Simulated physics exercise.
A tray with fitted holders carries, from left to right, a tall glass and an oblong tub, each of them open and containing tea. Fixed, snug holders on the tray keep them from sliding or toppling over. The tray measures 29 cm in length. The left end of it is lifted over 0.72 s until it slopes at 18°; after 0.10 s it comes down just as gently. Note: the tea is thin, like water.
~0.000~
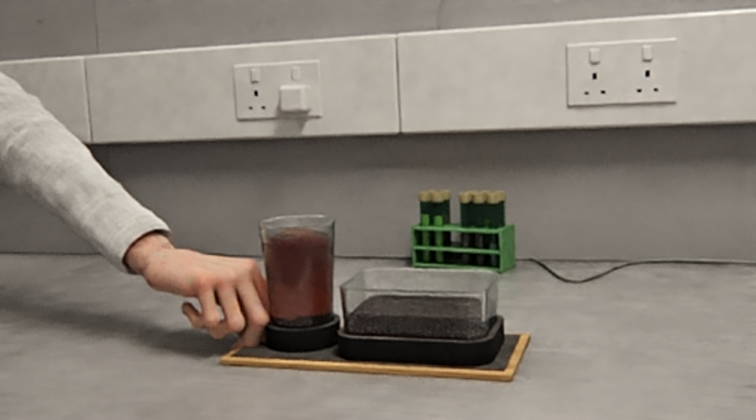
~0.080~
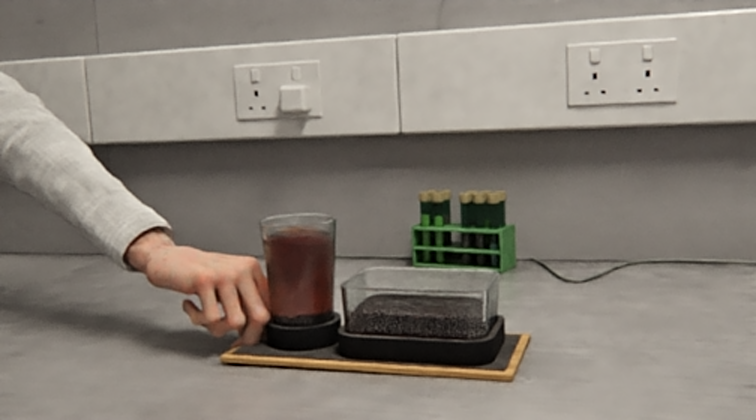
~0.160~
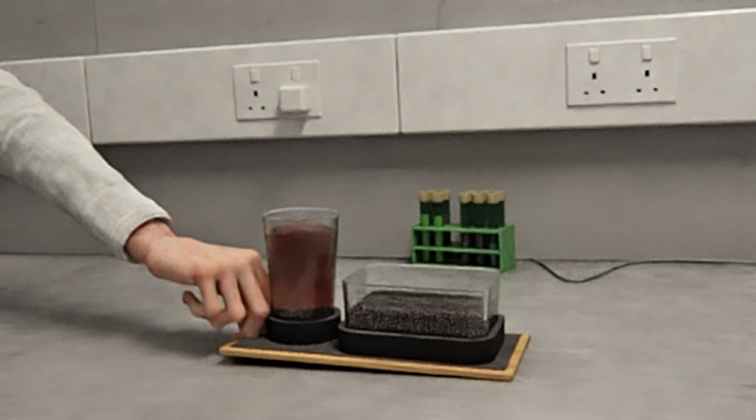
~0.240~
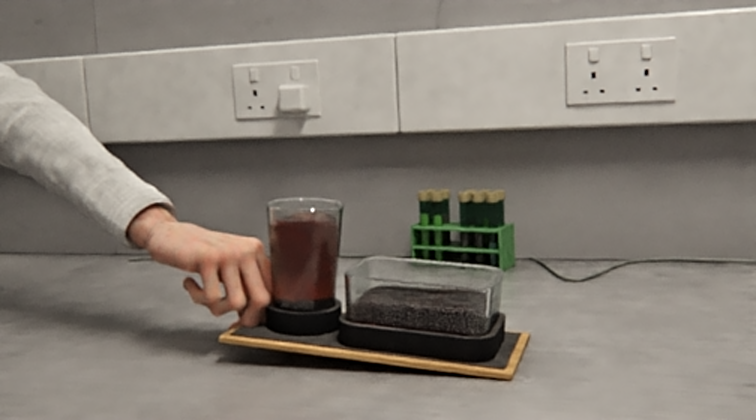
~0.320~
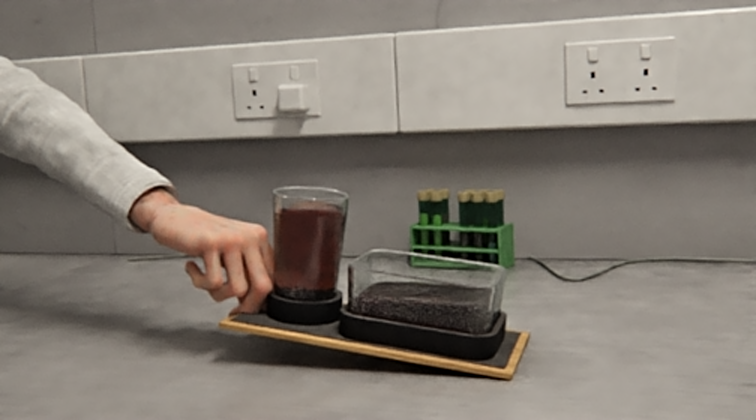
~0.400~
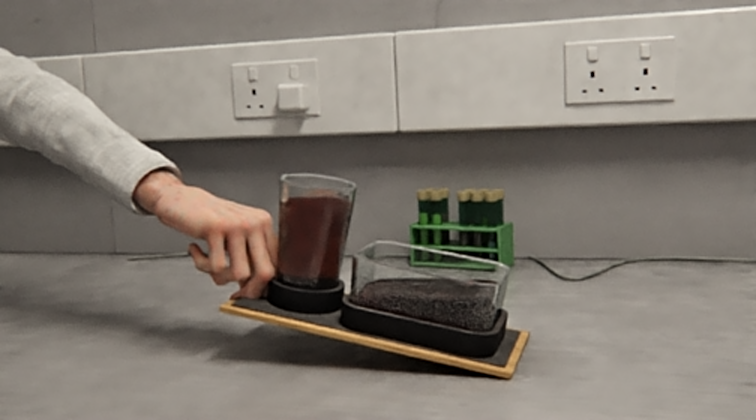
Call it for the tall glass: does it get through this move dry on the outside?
Yes, no water escapes.
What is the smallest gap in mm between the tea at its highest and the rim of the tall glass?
About 3 mm below the rim.
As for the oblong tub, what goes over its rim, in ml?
0 ml.
After 0.75 s the slope is 18°; losses from the left are 0, 0 ml.
After 1.09 s the slope is 12°; losses from the left are 0, 0 ml.
After 1.44 s the slope is 1°; losses from the left are 0, 0 ml.
After 1.79 s the slope is 0°; losses from the left are 0, 0 ml.
In the end losses from the left are 0, 0 ml.
